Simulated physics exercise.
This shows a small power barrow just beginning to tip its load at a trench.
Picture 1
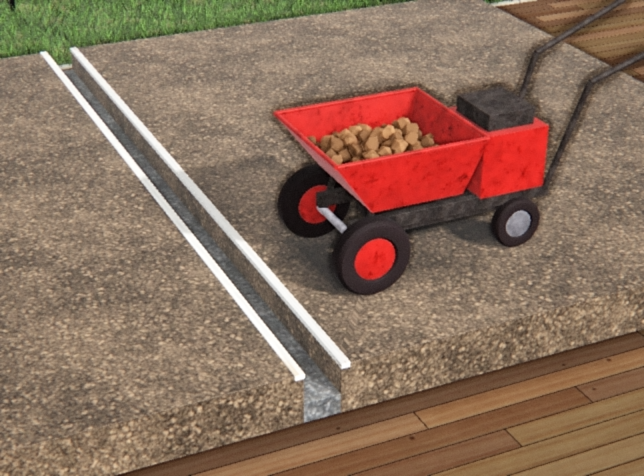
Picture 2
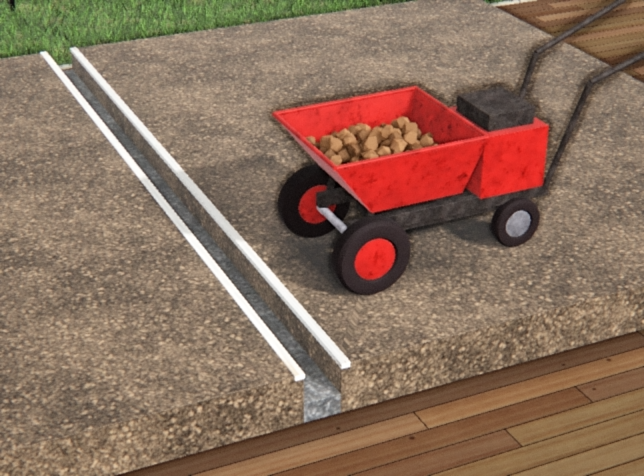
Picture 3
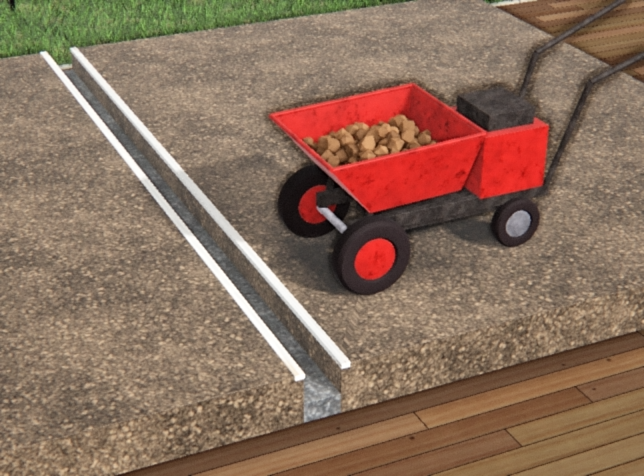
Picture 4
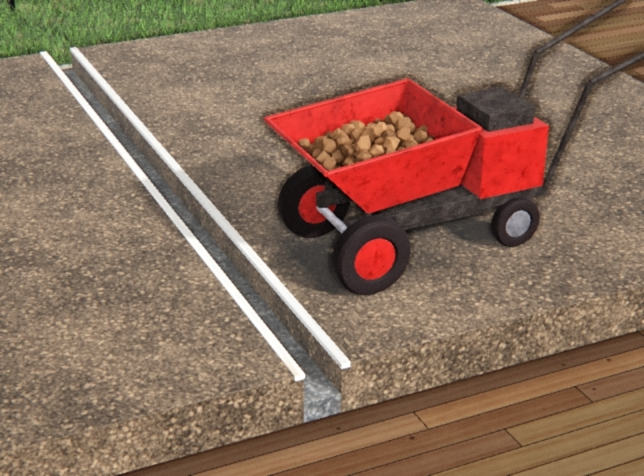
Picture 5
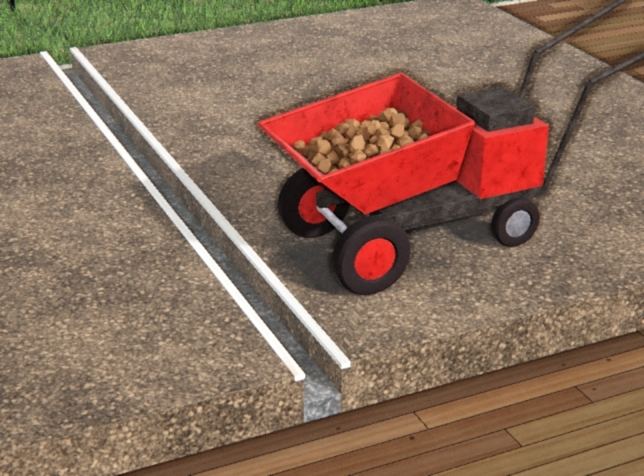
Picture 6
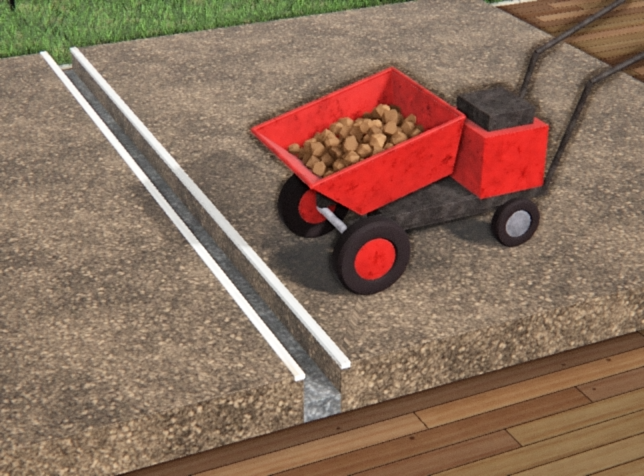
A red power barrow slowly tilts its skip of brown clods forward beside a narrow trench.
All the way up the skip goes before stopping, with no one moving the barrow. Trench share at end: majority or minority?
Minority.
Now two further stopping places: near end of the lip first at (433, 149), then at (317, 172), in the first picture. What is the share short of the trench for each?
The first gives close to 50 per cent and the second 0 per cent.
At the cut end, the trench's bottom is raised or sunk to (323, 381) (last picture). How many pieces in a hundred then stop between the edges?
Estimate: Approx. 10 per cent.
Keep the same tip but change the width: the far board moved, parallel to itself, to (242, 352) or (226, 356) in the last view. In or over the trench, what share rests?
About 70 %, then 90 %.
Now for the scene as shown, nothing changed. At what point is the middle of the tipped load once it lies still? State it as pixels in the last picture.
Resting centre, last picture - approx. (188, 288).
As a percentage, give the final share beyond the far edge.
About 55 %.
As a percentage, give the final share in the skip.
It works out near 40 percent.
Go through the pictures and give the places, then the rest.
The first picture shows lip of the skip (337, 168), level; top of the load (396, 139), clay clods; first edge of the trench (320, 332); far edge (275, 344), the trench under half as wide as the skip, and about as deep as wide.
The second picture shows lip of the skip (336, 169), level; top of the load (397, 145).
The third picture shows lip of the skip (332, 171), tipped barely; top of the load (395, 144).
The fourth picture shows lip of the skip (327, 174), tipped a little; top of the load (391, 142).
The fifth picture shows lip of the skip (320, 180), tipped a little; top of the load (397, 131).
The sixth picture shows lip of the skip (312, 186), tipped clearly; top of the load (395, 132); first edge of the trench (320, 332); far edge (275, 344).
Just after the last frame, skip tipped steeply; every one in the skip.
A moment on, skip tipped right over; the larger part in the skip; just a few in or heaped over the trench; roughly a quarter beyond it; just a few falling.
Further on, skip tipped right over; roughly a third in the skip; about a tenth in or heaped over the trench; roughly half beyond it.
When it is over, skip tipped right over; roughly a third in the skip; about a tenth in or heaped over the trench; roughly half beyond it.
